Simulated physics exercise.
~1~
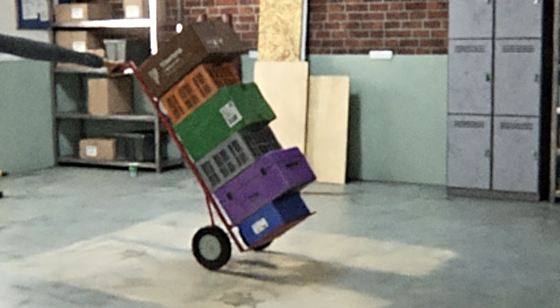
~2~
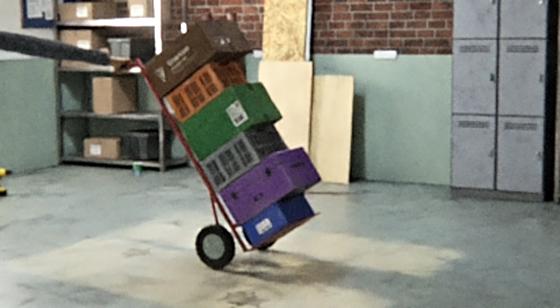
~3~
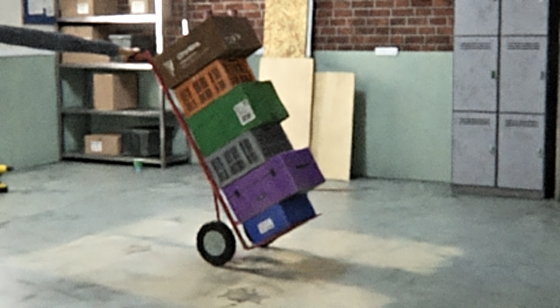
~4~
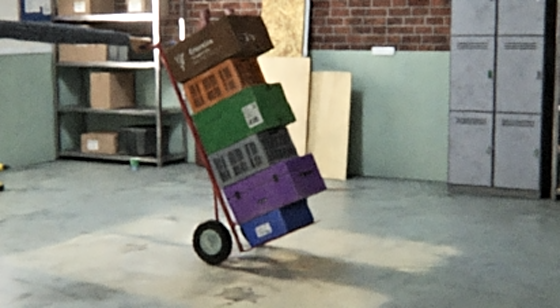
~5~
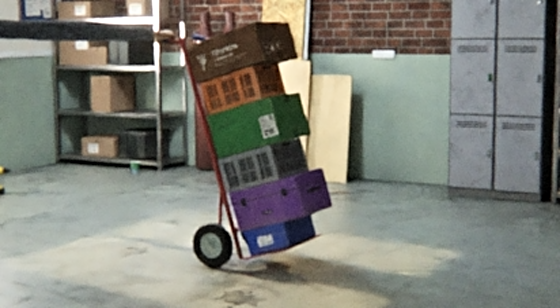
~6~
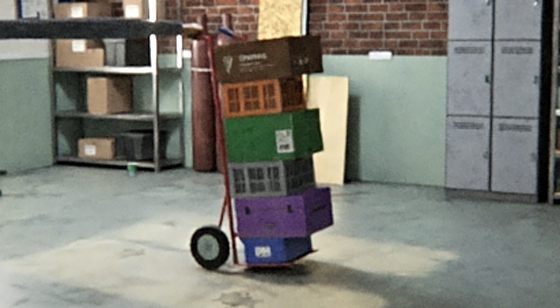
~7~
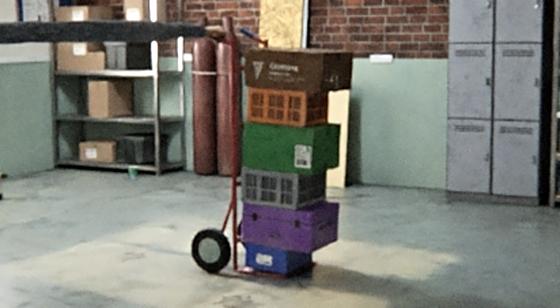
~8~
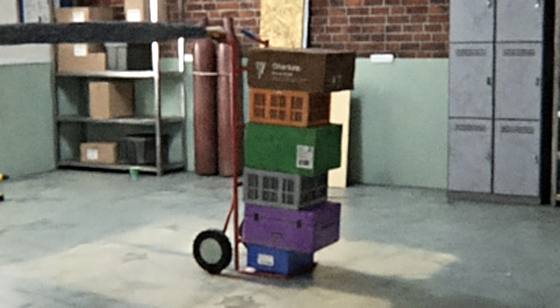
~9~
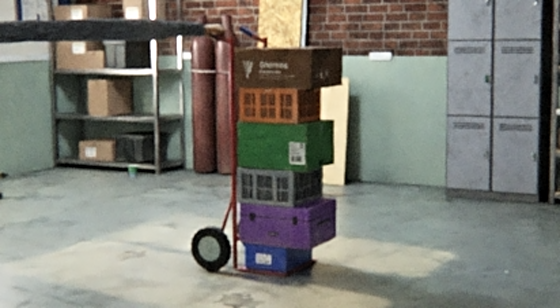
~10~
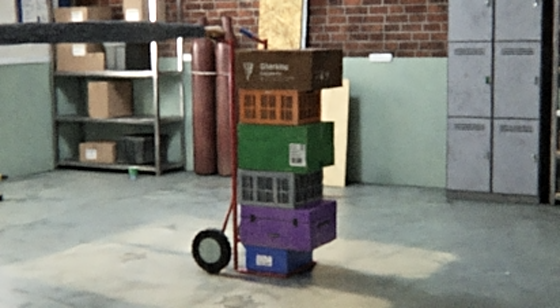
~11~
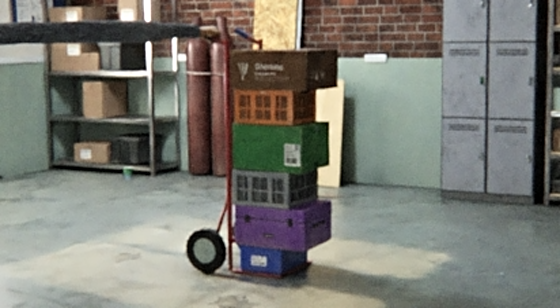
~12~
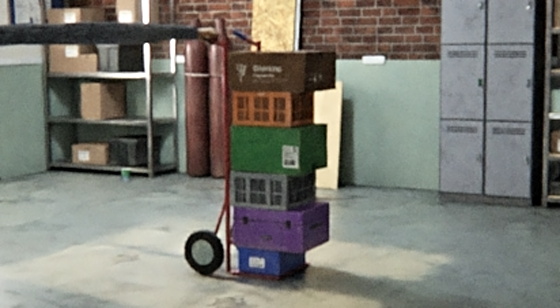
In a workshop with grey lockers, metal shelves and a brick wall, a red two-wheeled hand truck leans back to the left, held at its handle by a dark-sleeved arm. It carries a brown box, an orange crate, a green parcel, a grey crate, a purple toolbox and a blue tote, stacked top to bottom. The arm tips the truck forward, slowly at first and then faster, until it stands upright with its plate on the floor. The stack sways slightly at the stop, then settles. All six items remain piled in the same order, still standing on the truck.
